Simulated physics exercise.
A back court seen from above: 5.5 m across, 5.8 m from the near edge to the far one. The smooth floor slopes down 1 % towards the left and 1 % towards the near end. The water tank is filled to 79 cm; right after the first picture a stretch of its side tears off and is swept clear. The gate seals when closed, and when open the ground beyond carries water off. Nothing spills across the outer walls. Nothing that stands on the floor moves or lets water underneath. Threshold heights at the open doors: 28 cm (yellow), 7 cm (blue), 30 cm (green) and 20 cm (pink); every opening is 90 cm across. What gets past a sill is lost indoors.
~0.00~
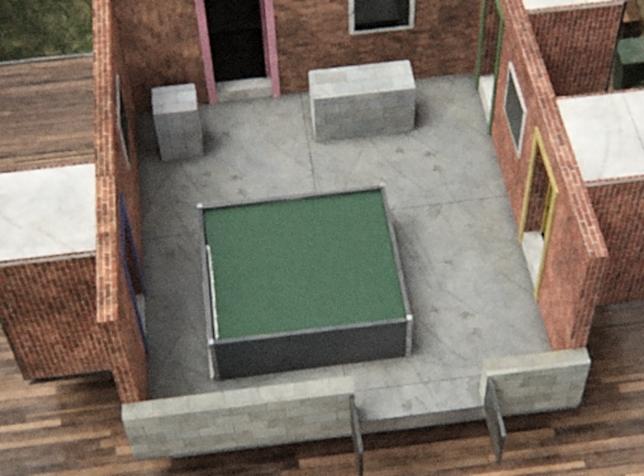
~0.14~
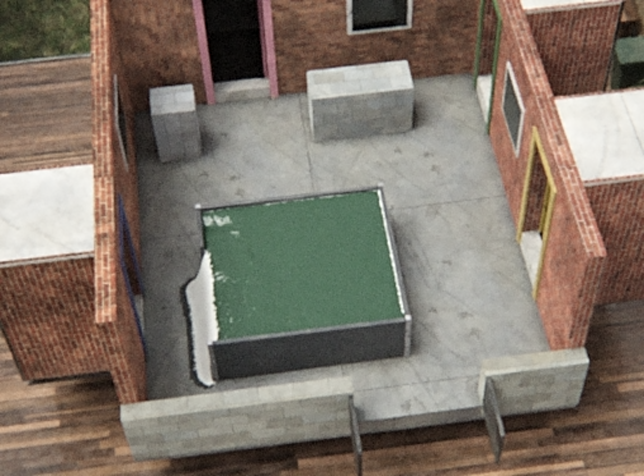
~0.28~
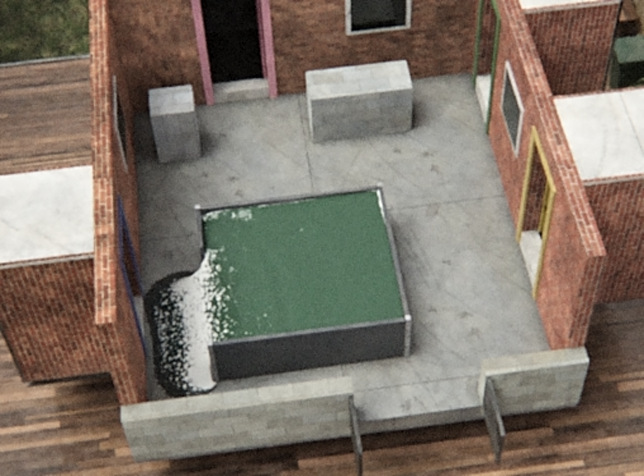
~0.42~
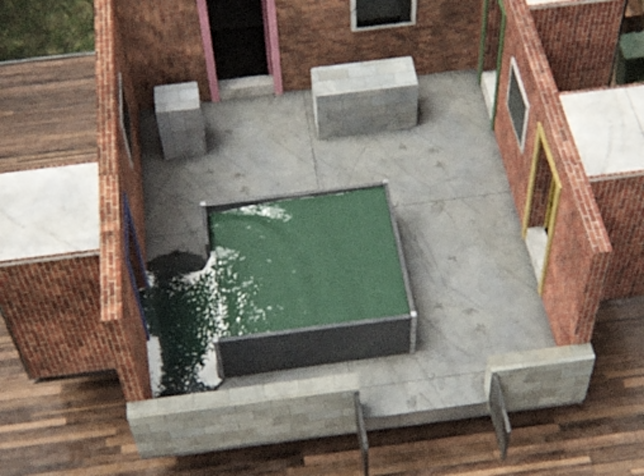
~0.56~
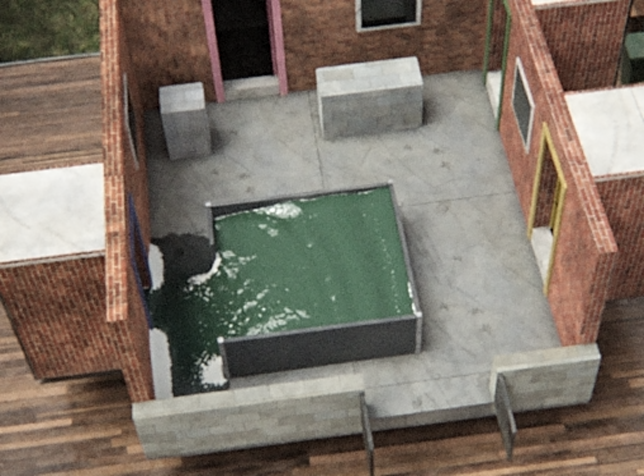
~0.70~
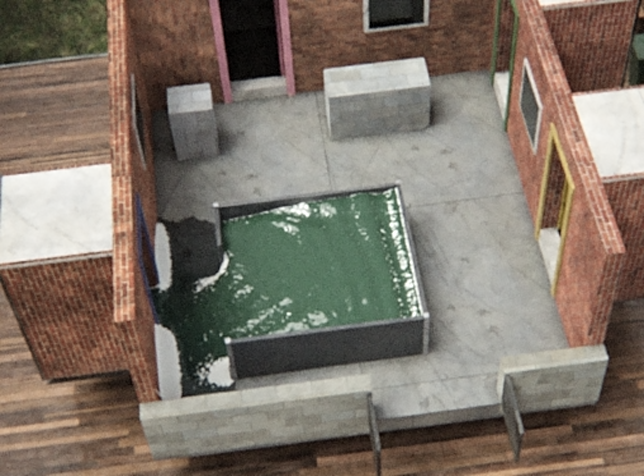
In this clip, a square tank of still green water sits in a brick-walled courtyard seen from above, then its left side opens and water pours out, foaming and spreading across the grey floor along the left wall.
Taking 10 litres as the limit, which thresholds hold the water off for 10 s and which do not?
Door by door: At the yellow door it stays under the limit; at the blue door it passes the limit; at the green door it stays under the limit; at the pink door it does not reach the limit.
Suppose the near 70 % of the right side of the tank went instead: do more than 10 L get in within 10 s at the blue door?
Then: Blue above.
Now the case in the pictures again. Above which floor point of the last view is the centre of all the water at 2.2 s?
Around (281, 317).
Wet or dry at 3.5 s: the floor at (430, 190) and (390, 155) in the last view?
In that order: Not reached, dry.
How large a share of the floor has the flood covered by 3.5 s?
Near 55 per cent is wet.
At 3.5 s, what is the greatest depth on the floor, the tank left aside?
Up to some 36 cm.
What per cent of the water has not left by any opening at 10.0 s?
About 54 per cent.
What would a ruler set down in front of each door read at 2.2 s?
In cm: Yellow 0, blue 47, green 0, pink 0.
After 1.4 s water covers 20 % of the floor and is deepest (77 cm) near (169, 431); yellow door not reached, blue door 52 cm at the sill, 471 L in, green door not reached, pink door not reached.
After 2.2 s water covers 35 % of the floor and is deepest (60 cm) near (168, 419); yellow door not reached, blue door 47 cm at the sill, 870 L in, green door not reached, pink door not reached.
After 3.5 s water covers 55 % of the floor and is deepest (36 cm) near (565, 354); yellow door 9 cm at the sill, 0 L in, blue door 31 cm at the sill, 1246 L in, green door not reached, pink door 3 cm at the sill, 0 L in.
After 6.0 s water covers 95 % of the floor and is deepest (22 cm) near (169, 431); yellow door 6 cm at the sill, 0 L in, blue door 21 cm at the sill, 1532 L in, green door 4 cm at the sill, 0 L in, pink door 8 cm at the sill, 0 L in.
After 10.0 s water covers 100 % of the floor and is deepest (15 cm) near (169, 431); yellow door 6 cm at the sill, 0 L in, blue door 14 cm at the sill, 1685 L in, green door 6 cm at the sill, 0 L in, pink door 9 cm at the sill, 0 L in.
